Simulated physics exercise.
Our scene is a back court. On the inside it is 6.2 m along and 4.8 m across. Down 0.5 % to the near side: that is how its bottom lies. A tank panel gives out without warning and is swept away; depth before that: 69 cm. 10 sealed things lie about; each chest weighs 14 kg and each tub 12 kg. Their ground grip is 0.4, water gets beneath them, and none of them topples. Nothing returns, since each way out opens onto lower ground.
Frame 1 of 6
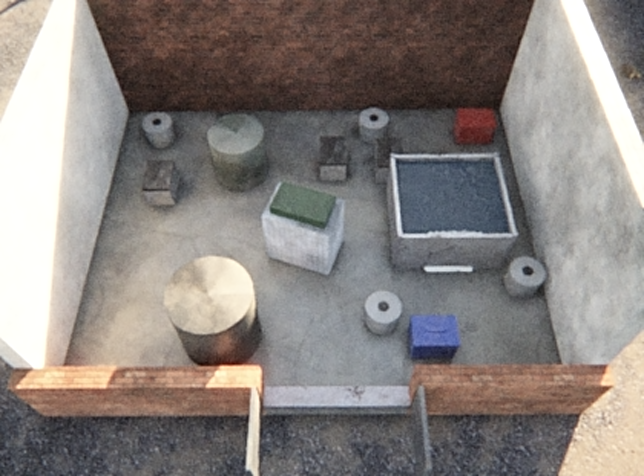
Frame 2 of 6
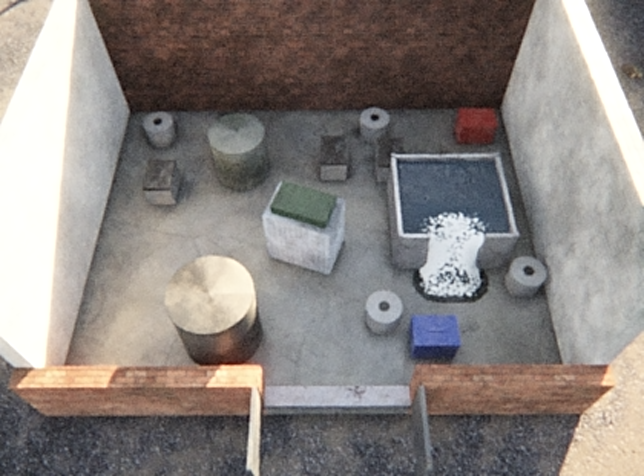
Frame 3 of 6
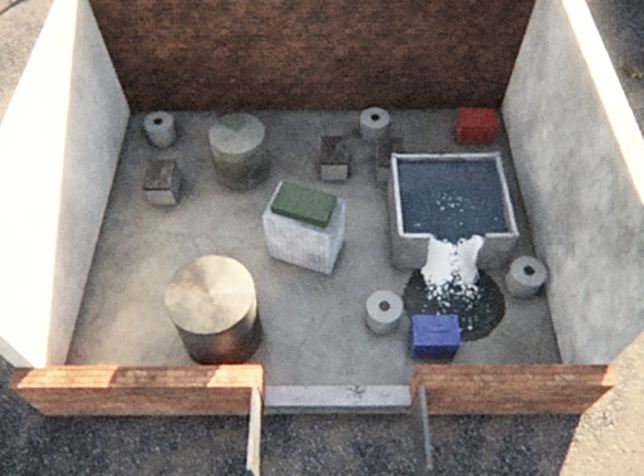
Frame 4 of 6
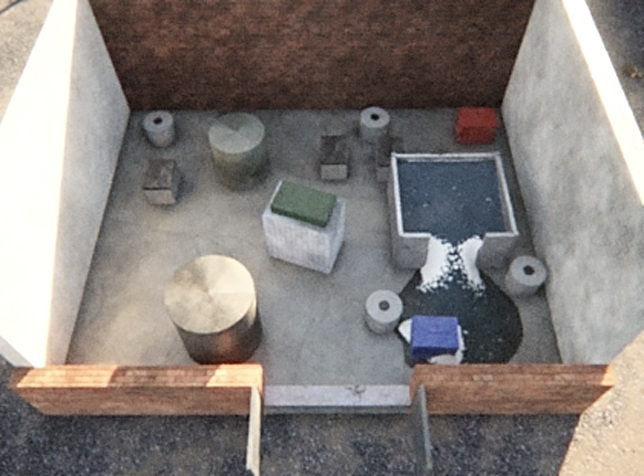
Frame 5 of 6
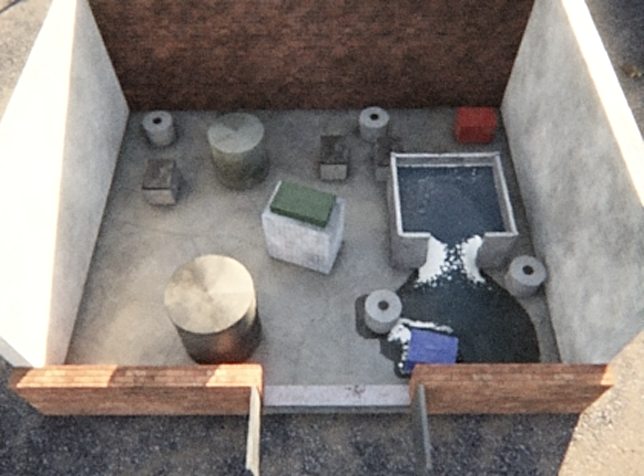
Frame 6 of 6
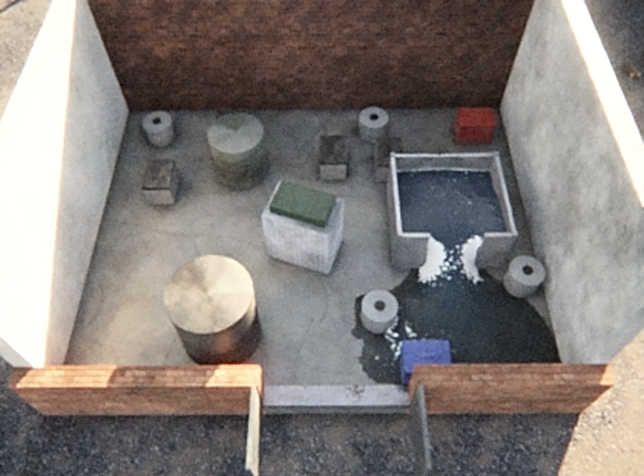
A walled back court with a concrete floor and brick at the back and front is seen from high above by a still camera. A water-filled tank stands at right, with a red chest behind it, a blue chest in front, pale cylinders around, and a green-topped block near the middle. Water bursts from the tank's front, spreads darkly across the floor, and nudges the blue chest slightly toward the front wall.
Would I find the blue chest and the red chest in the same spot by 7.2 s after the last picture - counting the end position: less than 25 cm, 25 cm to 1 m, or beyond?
My prediction: Blue chest: Far displaced; red chest: Far displaced.
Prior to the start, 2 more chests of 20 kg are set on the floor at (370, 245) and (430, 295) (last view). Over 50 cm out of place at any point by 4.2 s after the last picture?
Well, the first one is lower and the other higher.
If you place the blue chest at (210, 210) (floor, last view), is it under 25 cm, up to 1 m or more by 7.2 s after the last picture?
In the end it keeps its place.
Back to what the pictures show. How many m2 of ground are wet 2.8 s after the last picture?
12 m2.
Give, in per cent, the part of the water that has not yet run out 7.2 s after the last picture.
70 %.
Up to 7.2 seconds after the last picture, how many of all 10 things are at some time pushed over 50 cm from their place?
The tally stands at 4.
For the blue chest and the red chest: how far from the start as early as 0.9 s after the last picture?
I'd say about 80 and 0 centimetres.
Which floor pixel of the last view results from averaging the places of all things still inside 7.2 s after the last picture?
Close to (309, 168).
Then, 0.9 s after the last picture the blue chest is near (379, 363), 0.8 m from its start, afloat; the red chest is near (477, 116), 0.0 m from its start, aground; 0 of 10 are out; 1 afloat.
Then, 2.8 s after the last picture the blue chest has gone out; the red chest is near (477, 116), 0.0 m from its start, aground; 1 of 10 are out; 0 afloat.
Then, 4.8 s after the last picture the blue chest has gone out; the red chest is near (400, 109), 1.2 m from its start, aground; 1 of 10 are out; 1 afloat.
Then, 7.2 s after the last picture the blue chest has gone out; the red chest is near (386, 117), 1.4 m from its start, aground; 1 of 10 are out; 0 afloat.
